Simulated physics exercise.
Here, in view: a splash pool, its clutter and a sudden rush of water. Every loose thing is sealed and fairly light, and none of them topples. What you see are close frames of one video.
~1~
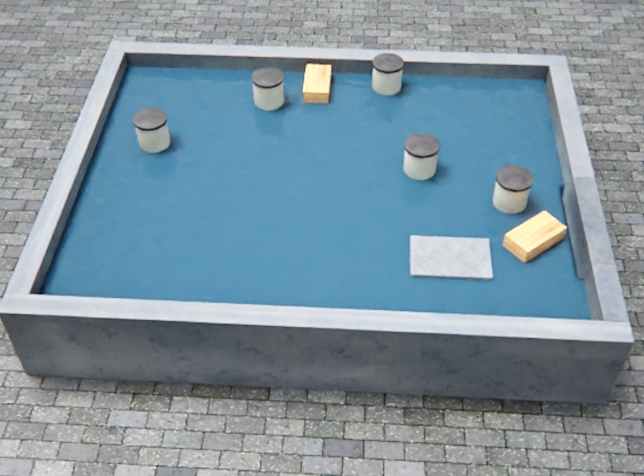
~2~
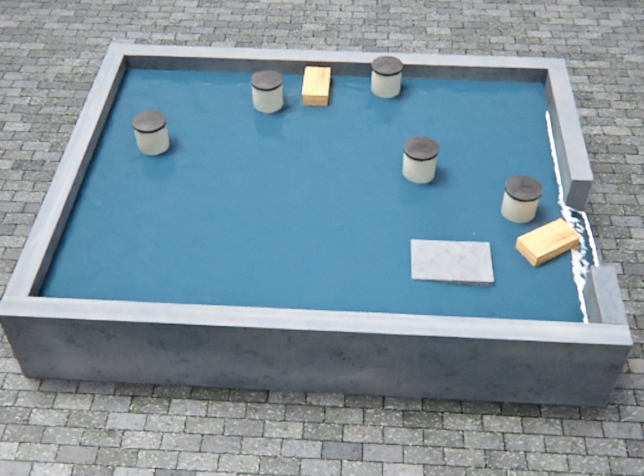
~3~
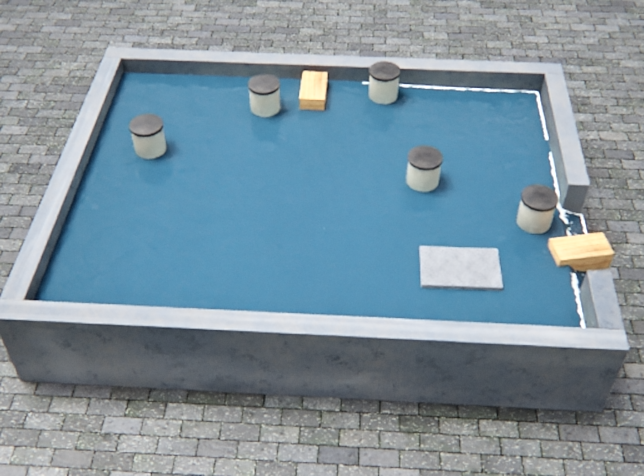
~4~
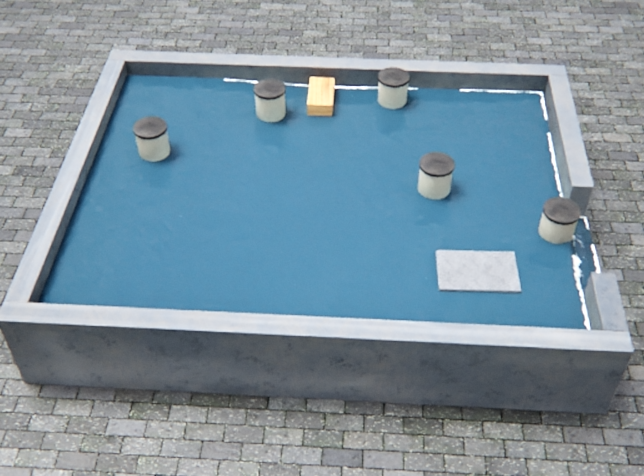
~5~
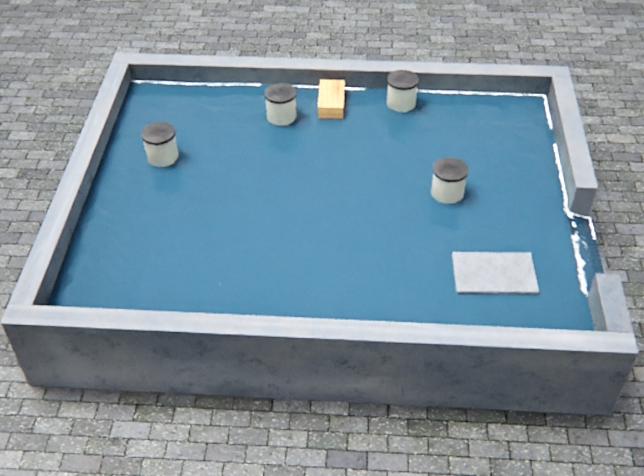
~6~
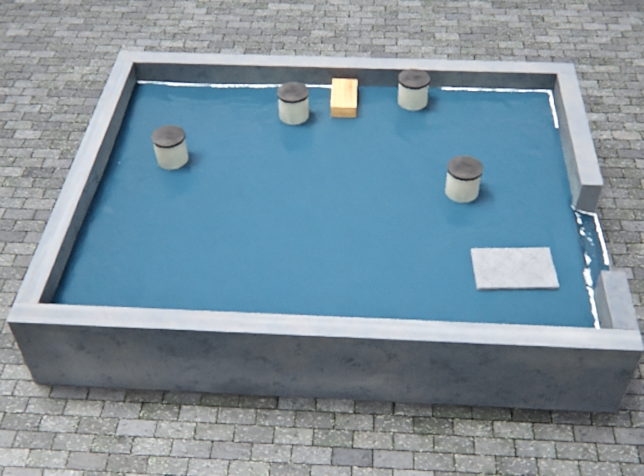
A gap opened in the right wall of a splash pool, and a wooden block and then a dark-topped pail floated out through it, while the floating slab and remaining objects drifted slightly right.
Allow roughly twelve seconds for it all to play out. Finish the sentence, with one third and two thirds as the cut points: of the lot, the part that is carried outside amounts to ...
... from one third to two thirds.
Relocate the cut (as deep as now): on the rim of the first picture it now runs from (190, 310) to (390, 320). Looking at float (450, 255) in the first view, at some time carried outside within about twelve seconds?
I'd say it exits.
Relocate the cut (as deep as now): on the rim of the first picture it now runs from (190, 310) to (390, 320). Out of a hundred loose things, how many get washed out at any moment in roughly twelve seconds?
Close to 10 percent.
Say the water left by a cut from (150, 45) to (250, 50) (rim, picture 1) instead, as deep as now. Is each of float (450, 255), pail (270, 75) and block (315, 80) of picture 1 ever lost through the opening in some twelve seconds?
Outcome for each, in the order asked: Not flushed / flushed / flushed.
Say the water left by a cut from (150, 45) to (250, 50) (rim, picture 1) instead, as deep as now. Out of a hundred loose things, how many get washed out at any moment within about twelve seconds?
Near 50 percent.
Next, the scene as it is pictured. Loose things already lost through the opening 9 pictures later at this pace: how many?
Total: 3.
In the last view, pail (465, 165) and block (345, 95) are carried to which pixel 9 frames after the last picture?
I'd say close to (550, 202) and close to (370, 103).
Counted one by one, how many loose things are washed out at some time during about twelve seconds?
The number is 3.
A moment on, 2 of 8 are out; 6 afloat.
Next, 3 of 8 are out; 5 afloat.
Later, 3 of 8 are out; 5 afloat.
In the end, 3 of 8 are out; 5 afloat.
